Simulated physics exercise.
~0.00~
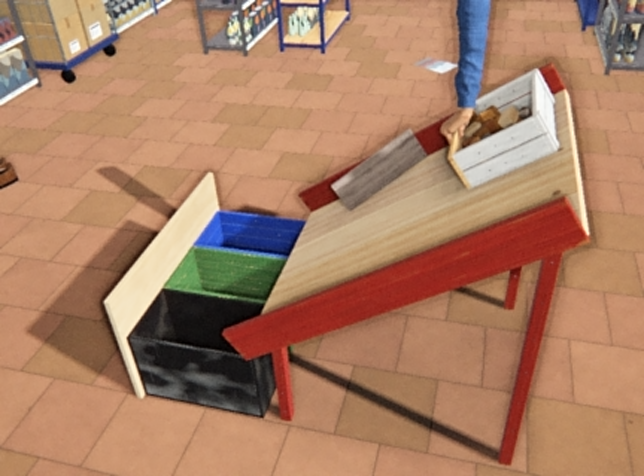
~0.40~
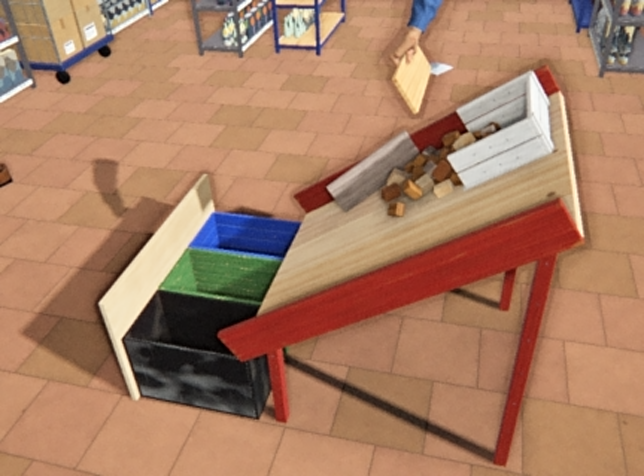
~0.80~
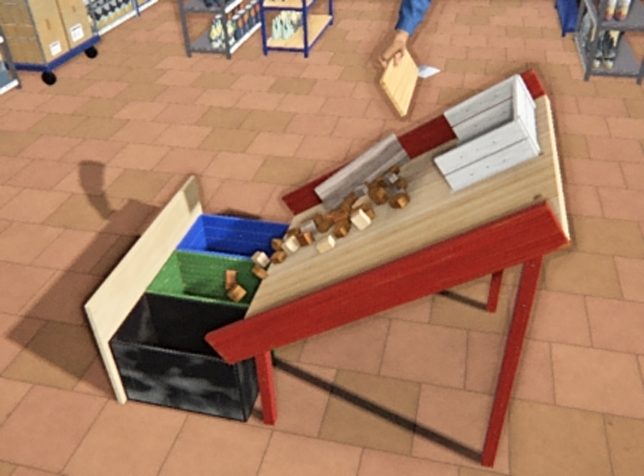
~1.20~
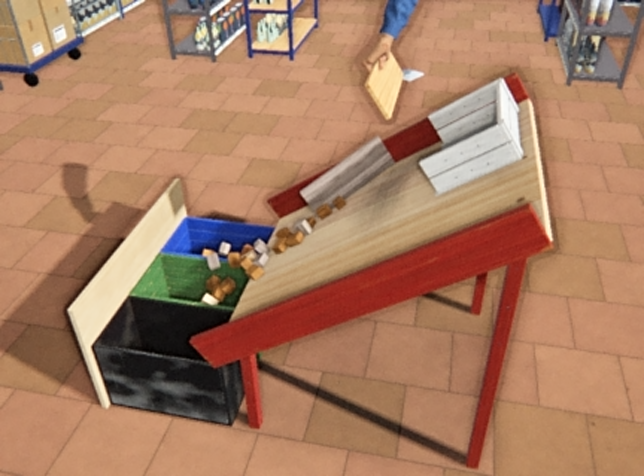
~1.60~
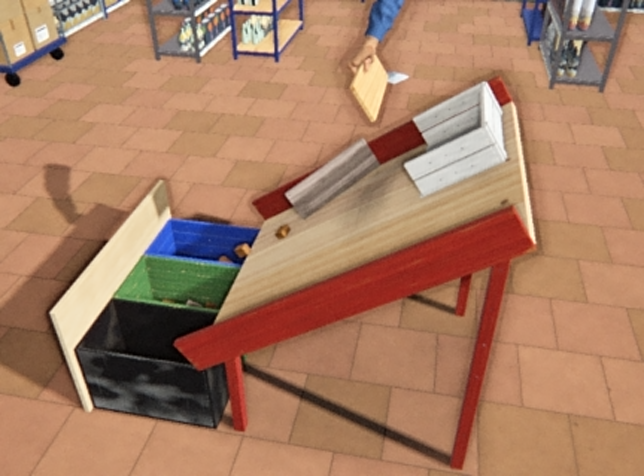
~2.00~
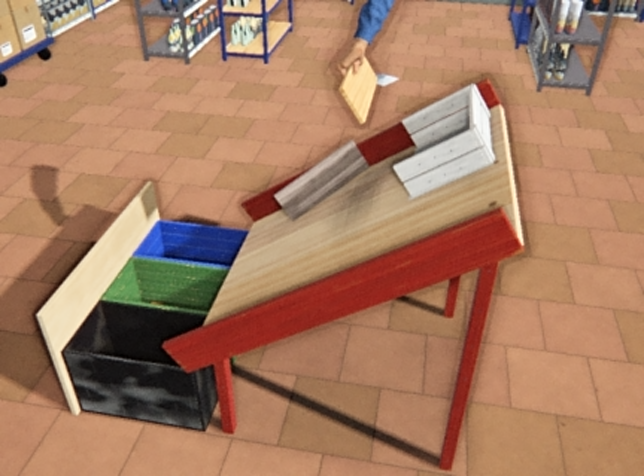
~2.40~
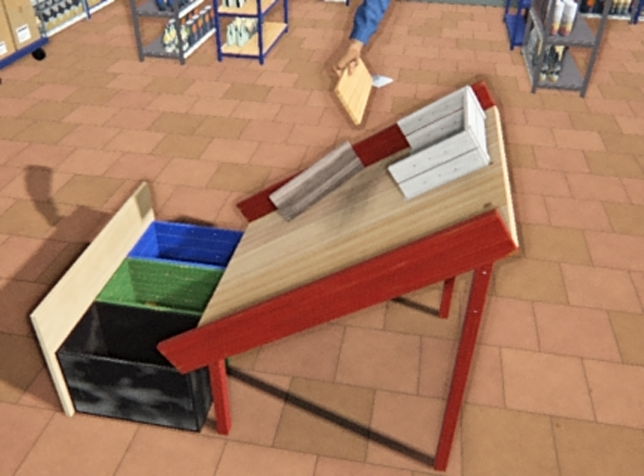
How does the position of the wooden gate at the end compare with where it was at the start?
At the start the gate was down at the white pen, holding the blocks in. By the end it was up and to the left, held in the hand beyond the far edge of the table, clear of the pen.
